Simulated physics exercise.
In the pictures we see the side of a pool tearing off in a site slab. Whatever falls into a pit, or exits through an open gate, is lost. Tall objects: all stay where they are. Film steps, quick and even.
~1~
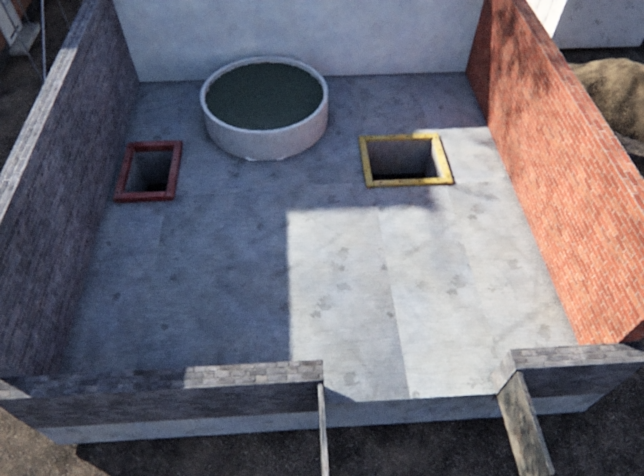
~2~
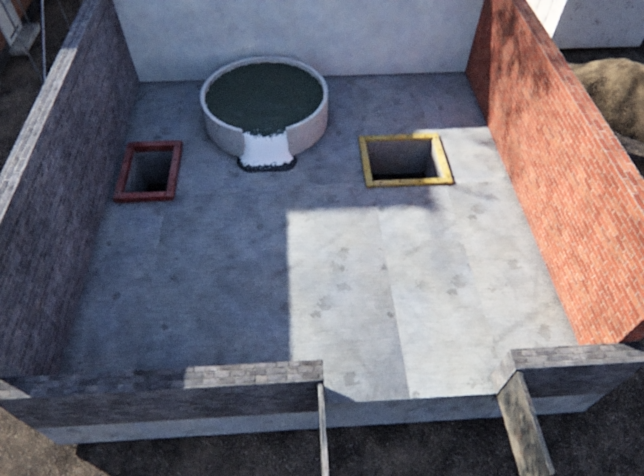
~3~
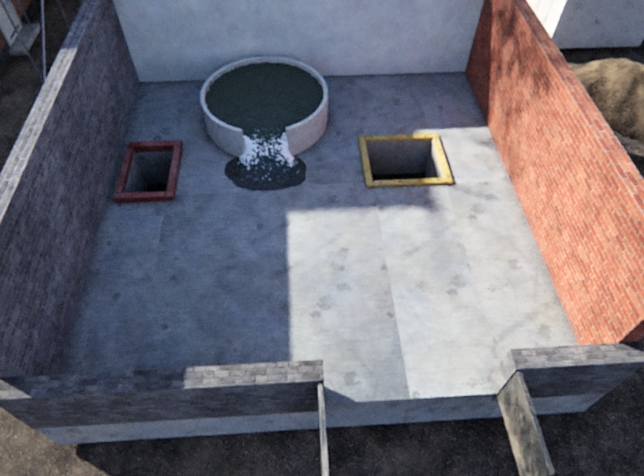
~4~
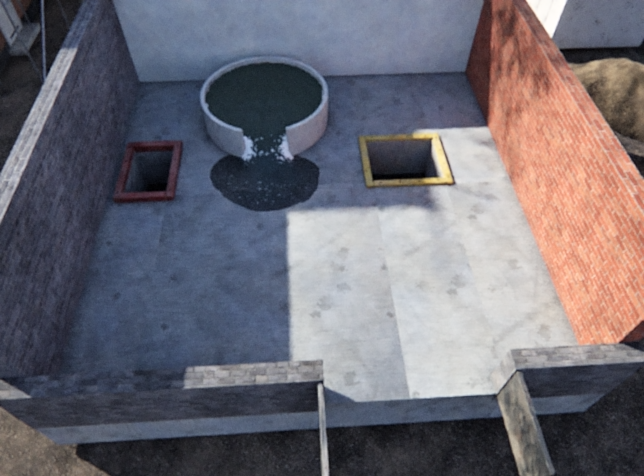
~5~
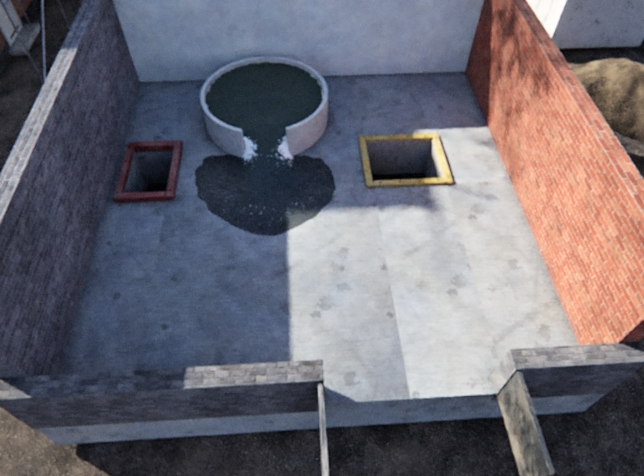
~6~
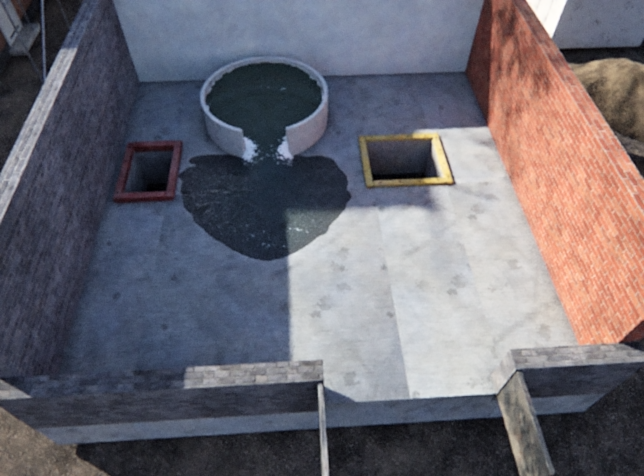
A walled concrete yard is seen from above, with a dark brick wall on the left, a red-orange brick wall on the right and a gap in the low front wall. A round pale pool of dark green water stands at the back between a red-framed square opening and a yellow-framed one. The pool's front side breaks open, and water pours out, spreading forward in a widening dark puddle.
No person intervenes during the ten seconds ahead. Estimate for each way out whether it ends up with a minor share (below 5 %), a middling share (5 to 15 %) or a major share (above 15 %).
Gate: Upwards of fifteen per cent; red pit: Short of a twentieth; yellow pit: Short of a twentieth.
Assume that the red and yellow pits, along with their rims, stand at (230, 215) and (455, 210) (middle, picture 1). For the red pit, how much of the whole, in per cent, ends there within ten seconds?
Red: 14 %.
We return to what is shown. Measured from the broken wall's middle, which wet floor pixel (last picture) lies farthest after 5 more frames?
The front tops out at about (278, 359).
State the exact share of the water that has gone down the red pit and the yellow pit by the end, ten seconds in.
Near 0 in a hundred, followed by near 0 in a hundred.
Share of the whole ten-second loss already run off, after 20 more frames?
I'd estimate close to 25 per cent.
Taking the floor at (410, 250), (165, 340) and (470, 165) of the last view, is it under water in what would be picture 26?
Points in order - 1: Inundated; 2: Inundated; 3: Unwetted.
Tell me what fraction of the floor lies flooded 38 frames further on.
Roughly 55 %.
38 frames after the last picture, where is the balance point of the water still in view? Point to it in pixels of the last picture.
Around pixel (260, 212) of the last picture.
A moment on, water covers 25 % of the floor; the gate 0 %, the red pit 0 %, the yellow pit 0 %.
Next, water covers 45 % of the floor; the gate 0 %, the red pit 0 %, the yellow pit 0 %.
Then, water covers 55 % of the floor; the gate 5 %, the red pit 0 %, the yellow pit 0 %.
Later, water covers 55 % of the floor; the gate 12 %, the red pit 0 %, the yellow pit 0 %.
In the end, water covers 70 % of the floor; the gate 19 %, the red pit 0 %, the yellow pit 0 %.
